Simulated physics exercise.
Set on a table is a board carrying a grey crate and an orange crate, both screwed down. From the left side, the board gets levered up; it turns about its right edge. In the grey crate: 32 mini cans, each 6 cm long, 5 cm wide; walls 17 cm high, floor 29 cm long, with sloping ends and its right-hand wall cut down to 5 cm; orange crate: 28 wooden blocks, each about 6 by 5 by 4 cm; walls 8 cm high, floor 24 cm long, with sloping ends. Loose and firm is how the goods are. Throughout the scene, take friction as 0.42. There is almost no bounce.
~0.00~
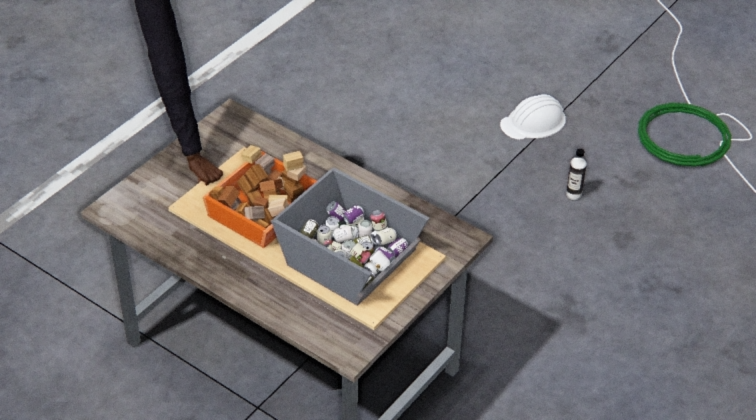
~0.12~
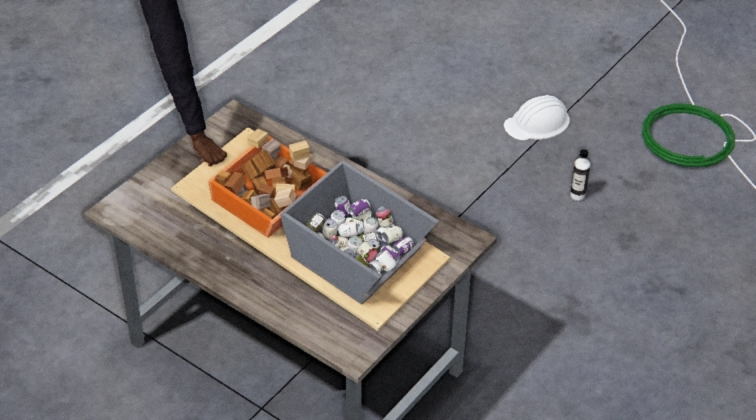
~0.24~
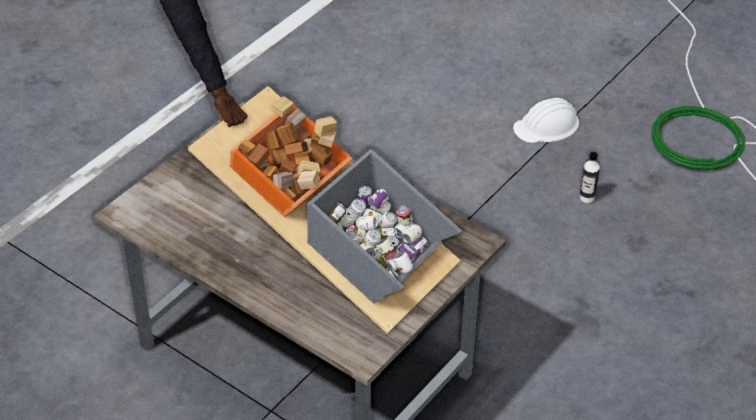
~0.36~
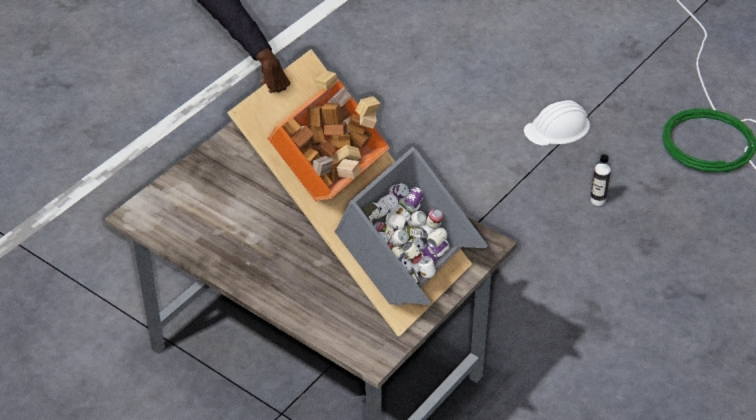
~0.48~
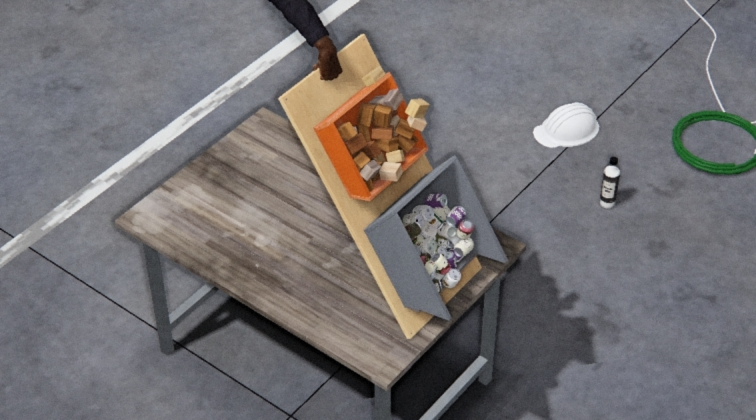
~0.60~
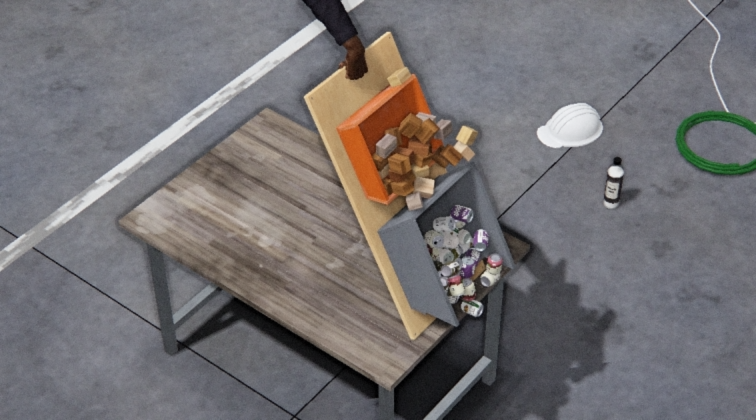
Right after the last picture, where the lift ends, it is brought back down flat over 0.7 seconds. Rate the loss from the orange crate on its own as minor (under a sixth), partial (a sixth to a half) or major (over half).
Major - over half.
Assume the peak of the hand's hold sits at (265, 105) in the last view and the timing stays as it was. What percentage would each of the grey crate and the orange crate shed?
In that case grey crate sheds 0 percent of its load and orange crate sheds 10 percent.
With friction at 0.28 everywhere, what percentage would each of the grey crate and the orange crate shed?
Grey crate 70, orange crate 90 per cent.
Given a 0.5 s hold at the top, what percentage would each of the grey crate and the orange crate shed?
That would cost grey crate 70 per cent of its load and orange crate 70 per cent.
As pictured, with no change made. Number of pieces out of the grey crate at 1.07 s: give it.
At that moment the grey crate count out stands near 20.
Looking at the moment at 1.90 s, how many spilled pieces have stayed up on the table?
Some 8 in number.
After 0.81 s, tilt 49°; the grey crate is down by 13 of 32 and the orange crate is down by 19 of 28.
After 1.07 s, tilt 16°; the grey crate is down by 20 of 32 and the orange crate is down by 23 of 28.
After 1.43 s, tilt 0°; the grey crate is down by 22 of 32 and the orange crate is down by 23 of 28.
Final count (at 1.90 s), the grey crate is down by 22 of 32 and the orange crate is down by 23 of 28. Asked share, 23 of 28, 82 per cent.
